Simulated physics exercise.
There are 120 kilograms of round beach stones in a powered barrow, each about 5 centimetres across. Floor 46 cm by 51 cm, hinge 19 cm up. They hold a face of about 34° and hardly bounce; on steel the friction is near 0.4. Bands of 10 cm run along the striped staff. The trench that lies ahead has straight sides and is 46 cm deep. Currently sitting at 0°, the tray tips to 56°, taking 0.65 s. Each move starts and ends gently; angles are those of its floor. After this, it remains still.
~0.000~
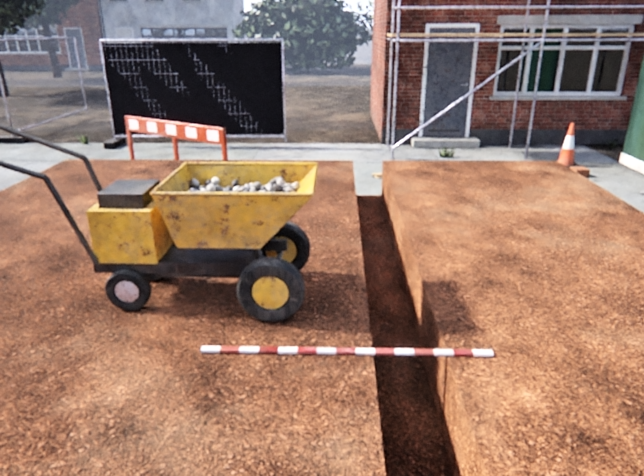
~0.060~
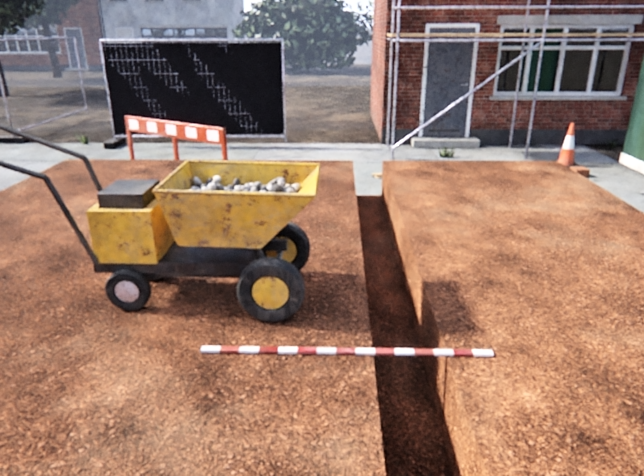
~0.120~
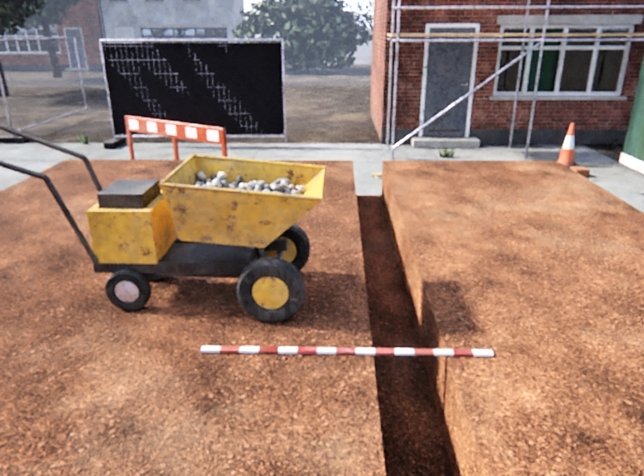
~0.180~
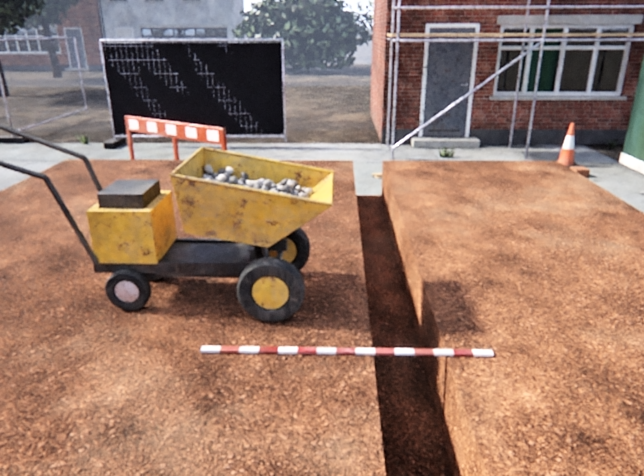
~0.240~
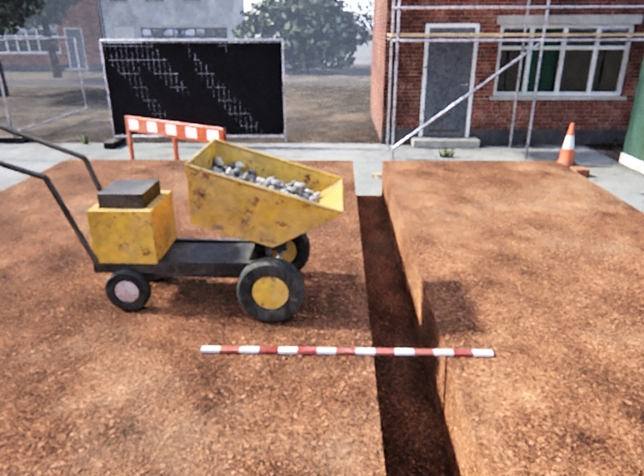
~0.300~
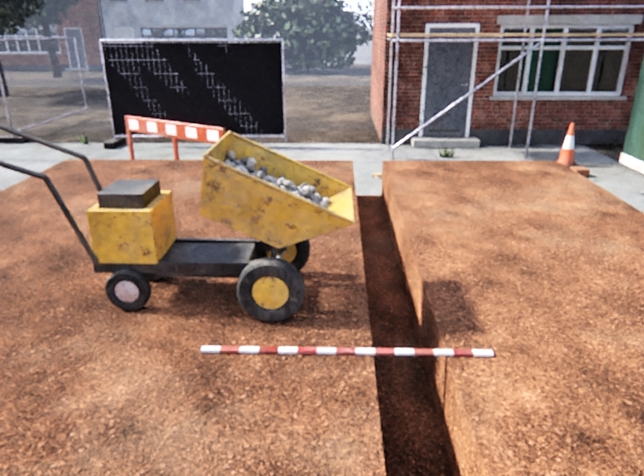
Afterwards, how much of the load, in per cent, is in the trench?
About 65 per cent.
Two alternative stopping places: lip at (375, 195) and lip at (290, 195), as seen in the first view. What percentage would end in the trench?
Around 15 and then 80 percent.
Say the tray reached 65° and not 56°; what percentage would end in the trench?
Roughly 70 per cent would end in the trench.
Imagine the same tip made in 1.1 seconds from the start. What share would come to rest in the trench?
It would be near 75 per cent.
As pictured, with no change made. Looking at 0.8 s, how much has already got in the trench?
Approx. 10 % of the load.
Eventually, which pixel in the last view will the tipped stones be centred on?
(407, 348).
After 0.5 s the floor is at 48°; 100 % in the tray; the foremost stones are at (354, 239).
After 0.8 s the floor is at 56°; 92 % in the tray, 8 % in the trench; the foremost stones are at (414, 285).
After 1.1 s the floor is at 56°; 50 % in the tray, 29 % in the trench, 21 % past the trench; the foremost stones are at (503, 299).
After 3.0 s the floor is at 56°; 12 % in the tray, 65 % in the trench, 23 % past the trench; the foremost stones are at (639, 305).
